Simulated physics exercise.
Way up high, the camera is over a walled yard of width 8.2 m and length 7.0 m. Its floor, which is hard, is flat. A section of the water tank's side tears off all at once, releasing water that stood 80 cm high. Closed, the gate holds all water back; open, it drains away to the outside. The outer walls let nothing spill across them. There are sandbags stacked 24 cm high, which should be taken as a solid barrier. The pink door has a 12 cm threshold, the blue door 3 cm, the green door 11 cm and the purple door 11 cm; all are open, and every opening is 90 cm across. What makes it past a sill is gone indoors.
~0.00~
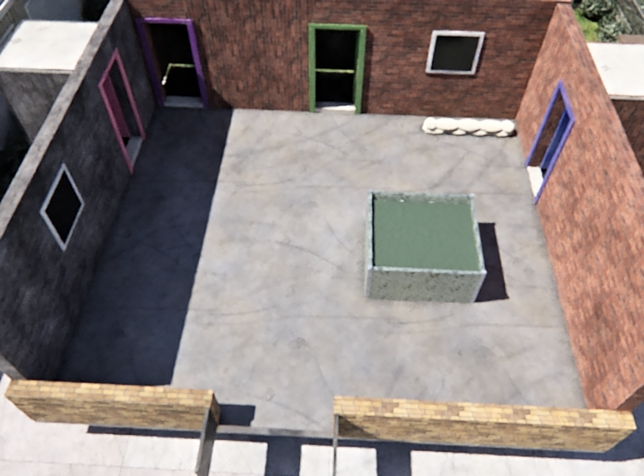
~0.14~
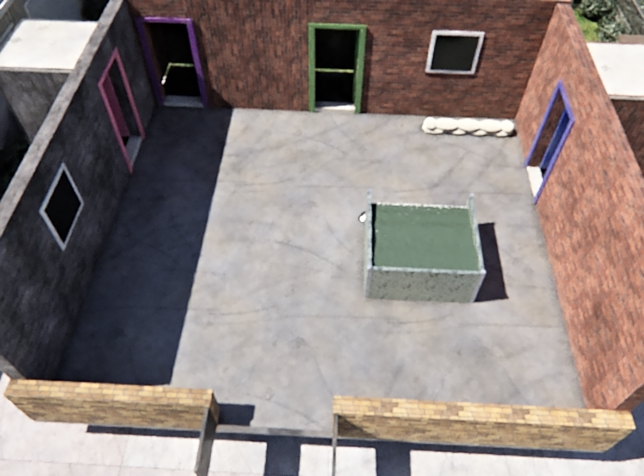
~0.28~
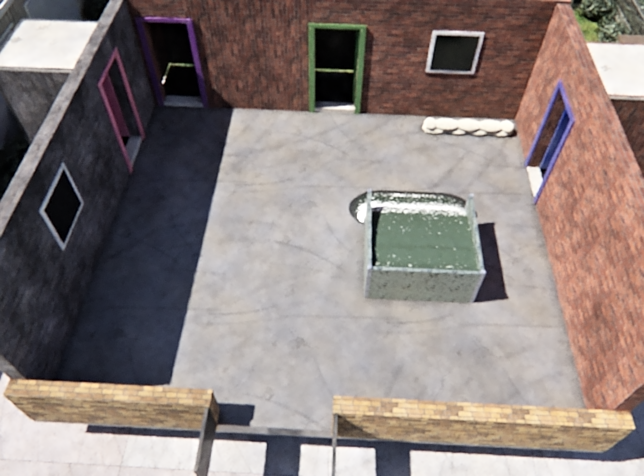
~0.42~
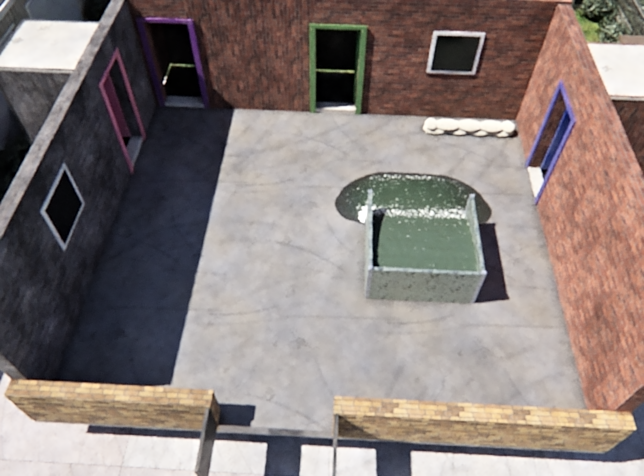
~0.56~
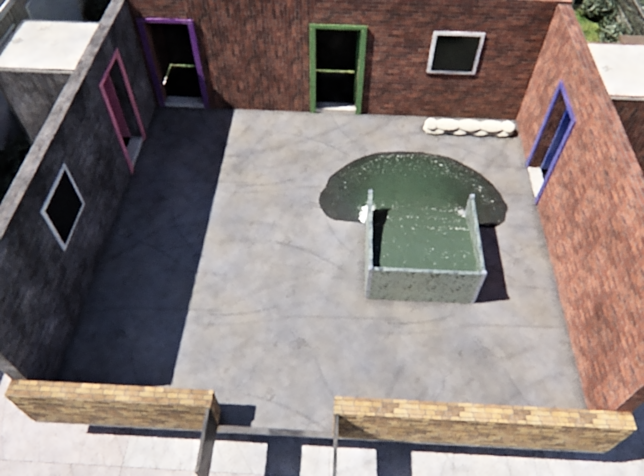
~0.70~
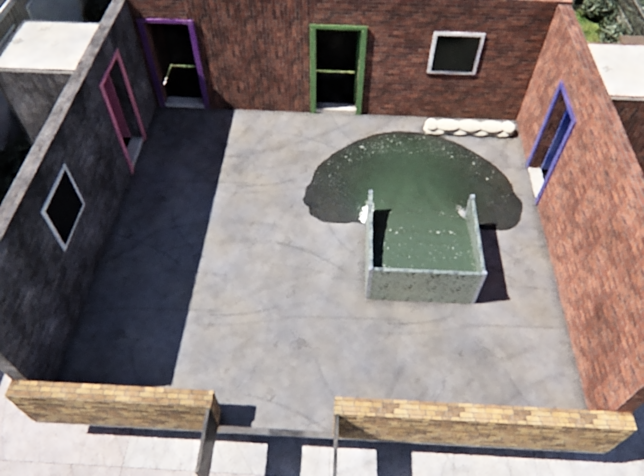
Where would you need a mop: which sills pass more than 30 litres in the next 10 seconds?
At the end, the pink door is going to fall short of the limit; the blue door is going to top the limit; the green door is going to top the limit; the purple door is going to fall short of the limit.
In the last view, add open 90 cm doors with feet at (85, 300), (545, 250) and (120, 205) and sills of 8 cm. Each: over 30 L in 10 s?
Less, less, less.
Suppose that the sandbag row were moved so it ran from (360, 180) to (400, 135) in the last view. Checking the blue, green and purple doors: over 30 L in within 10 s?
Against the limit, the blue door goes beyond it, the green door stays within it and the purple door stays within it.
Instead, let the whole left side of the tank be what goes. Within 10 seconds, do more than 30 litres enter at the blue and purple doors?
Checking each door against the limit: Blue does not exceed it, purple tops it.
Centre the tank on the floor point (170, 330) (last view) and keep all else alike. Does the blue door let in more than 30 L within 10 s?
Lab note: Blue door, limit broken.
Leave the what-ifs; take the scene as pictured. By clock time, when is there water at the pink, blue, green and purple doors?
The front reaches pink at 3.4 s, blue at 1.0 s, green at 1.1 s, purple at 2.6 s.
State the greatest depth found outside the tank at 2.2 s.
Around 44 centimetres deep.
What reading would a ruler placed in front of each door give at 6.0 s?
Pink 11 cm, blue 6 cm, green 7 cm, purple 11 cm.
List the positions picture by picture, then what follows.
Still water, 80 cm deep, in the water tank at (423, 233), in the first picture.
The front is at a hidden place, 1.0 m from the gap on the water tank's far side; 0.5 m2 of floor is under water; 80 cm left at the back of the water tank, in the second picture.
Water pours out on the water tank's far side and has run 1.2 m, to (356, 203); typically 14 cm deep outside, 75 cm at the water tank's back, in the third picture.
Water pours out on the water tank's far side and has run 1.6 m, to (348, 190); typically 12 cm deep outside, 68 cm at the water tank's back, in the fourth picture.
The front is at (377, 156), 2.0 m from the gap on the water tank's far side; 5.4 m2 of floor is under water; 68 cm left at the back of the water tank, in the fifth picture.
Water pours out on the water tank's far side and has run 2.6 m, to (396, 134); typically 7 cm deep outside, 62 cm at the water tank's back, in the sixth picture.
After 1.4 s water covers 25 % of the floor and is deepest (42 cm) near (417, 121); pink door not reached, blue door 5 cm at the sill, 0 L in, green door 21 cm at the sill, 4 L in, purple door not reached.
After 2.2 s water covers 30 % of the floor and is deepest (44 cm) near (514, 125); pink door not reached, blue door 7 cm at the sill, 11 L in, green door 23 cm at the sill, 45 L in, purple door not reached.
After 3.5 s water covers 35 % of the floor and is deepest (29 cm) near (514, 125); pink door 6 cm at the sill, 0 L in, blue door 10 cm at the sill, 42 L in, green door 14 cm at the sill, 80 L in, purple door 6 cm at the sill, 0 L in.
After 6.0 s water covers 65 % of the floor and is deepest (13 cm) near (526, 426); pink door 11 cm at the sill, 5 L in, blue door 6 cm at the sill, 79 L in, green door 7 cm at the sill, 84 L in, purple door 11 cm at the sill, 7 L in.
After 10.0 s water covers 90 % of the floor and is deepest (10 cm) near (54, 389); pink door 6 cm at the sill, 5 L in, blue door 4 cm at the sill, 98 L in, green door 3 cm at the sill, 84 L in, purple door 7 cm at the sill, 8 L in.
